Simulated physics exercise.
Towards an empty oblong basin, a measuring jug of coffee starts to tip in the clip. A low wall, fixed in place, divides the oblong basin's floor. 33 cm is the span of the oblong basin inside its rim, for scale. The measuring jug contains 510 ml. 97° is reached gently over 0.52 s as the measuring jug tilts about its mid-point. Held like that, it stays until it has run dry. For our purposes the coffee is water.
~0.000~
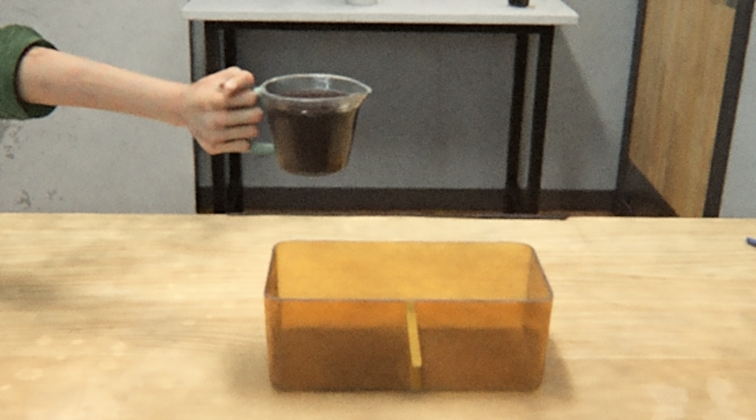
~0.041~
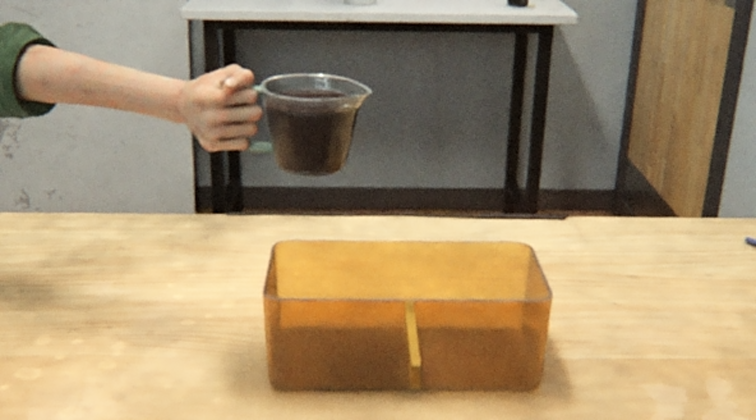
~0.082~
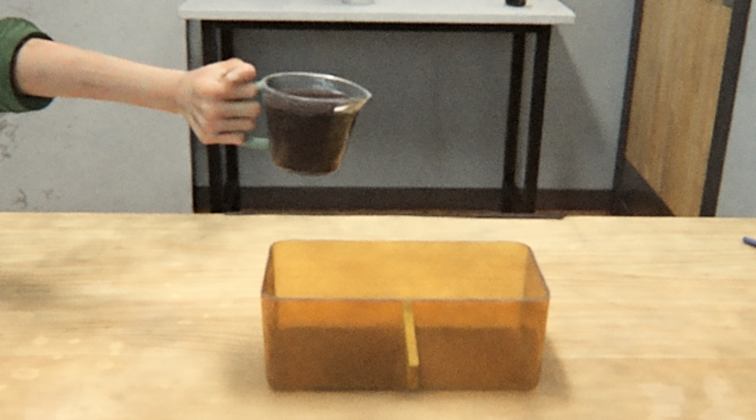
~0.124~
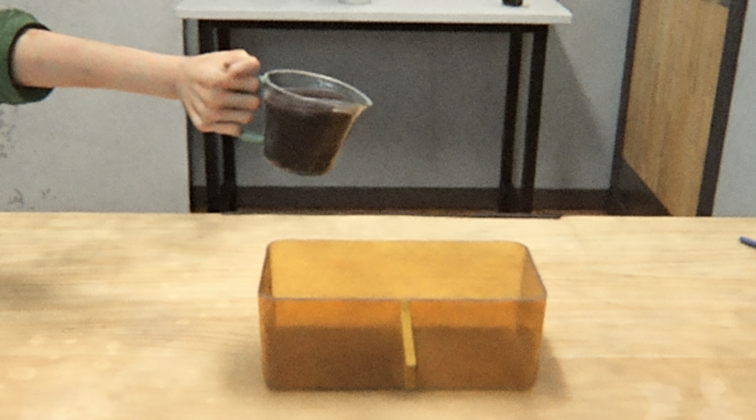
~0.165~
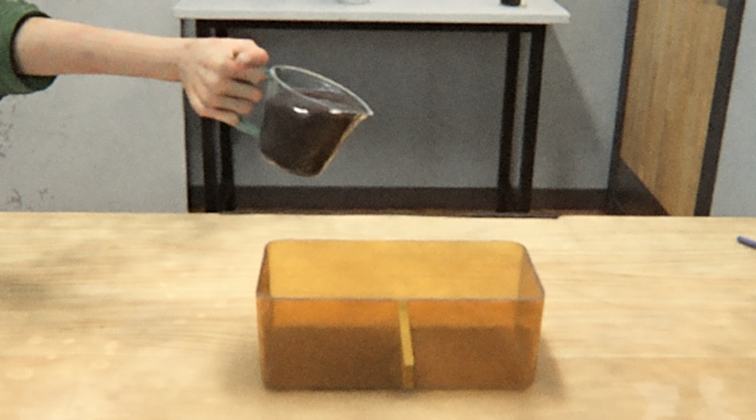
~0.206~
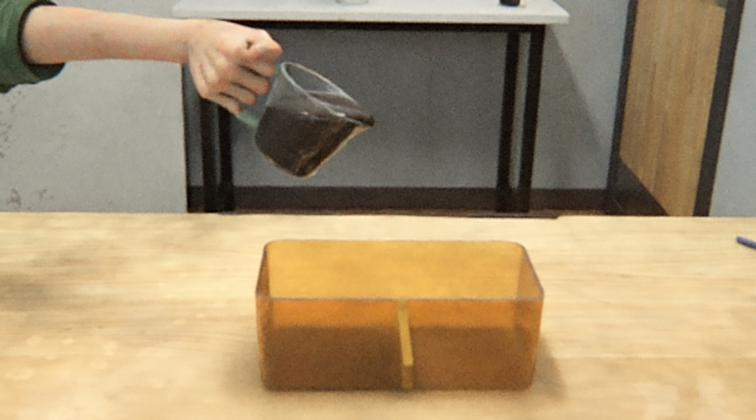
A hand tilts a glass jug of dark liquid rightward above an orange basin.
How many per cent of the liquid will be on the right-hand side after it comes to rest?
Some 80 per cent will be on the right-hand side.
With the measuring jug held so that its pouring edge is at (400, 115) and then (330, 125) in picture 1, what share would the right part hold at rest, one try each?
Around 85 per cent first, around 10 per cent next.
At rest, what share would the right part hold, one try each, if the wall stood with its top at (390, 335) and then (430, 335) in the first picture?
I'd say 85 percent on the first go, 40 percent on the next.
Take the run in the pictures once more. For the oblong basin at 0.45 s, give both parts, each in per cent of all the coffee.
Left: Around 1. Right: Around 16.
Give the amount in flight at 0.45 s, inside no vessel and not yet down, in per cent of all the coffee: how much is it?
Some 44 per cent.
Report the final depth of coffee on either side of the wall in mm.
Final levels - left approx 4 mm, right approx 18 mm.
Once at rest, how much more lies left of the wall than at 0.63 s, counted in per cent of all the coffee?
About 5 percent.
By 0.45 s the tilt is 93° and 40 per cent is still to pour, 1 is left of the wall and 15 right of it.
By 0.63 s the tilt is 97° and 8 per cent is still to pour, 13 is left of the wall and 61 right of it.
By 0.82 s the tilt is 97° and 1 per cent is still to pour, 15 is left of the wall and 80 right of it.
By 1.02 s the tilt is 97° and 0 per cent is still to pour, 19 is left of the wall and 80 right of it.
At rest 18 per cent lies left of the wall, 80 right of it and 2 outside.
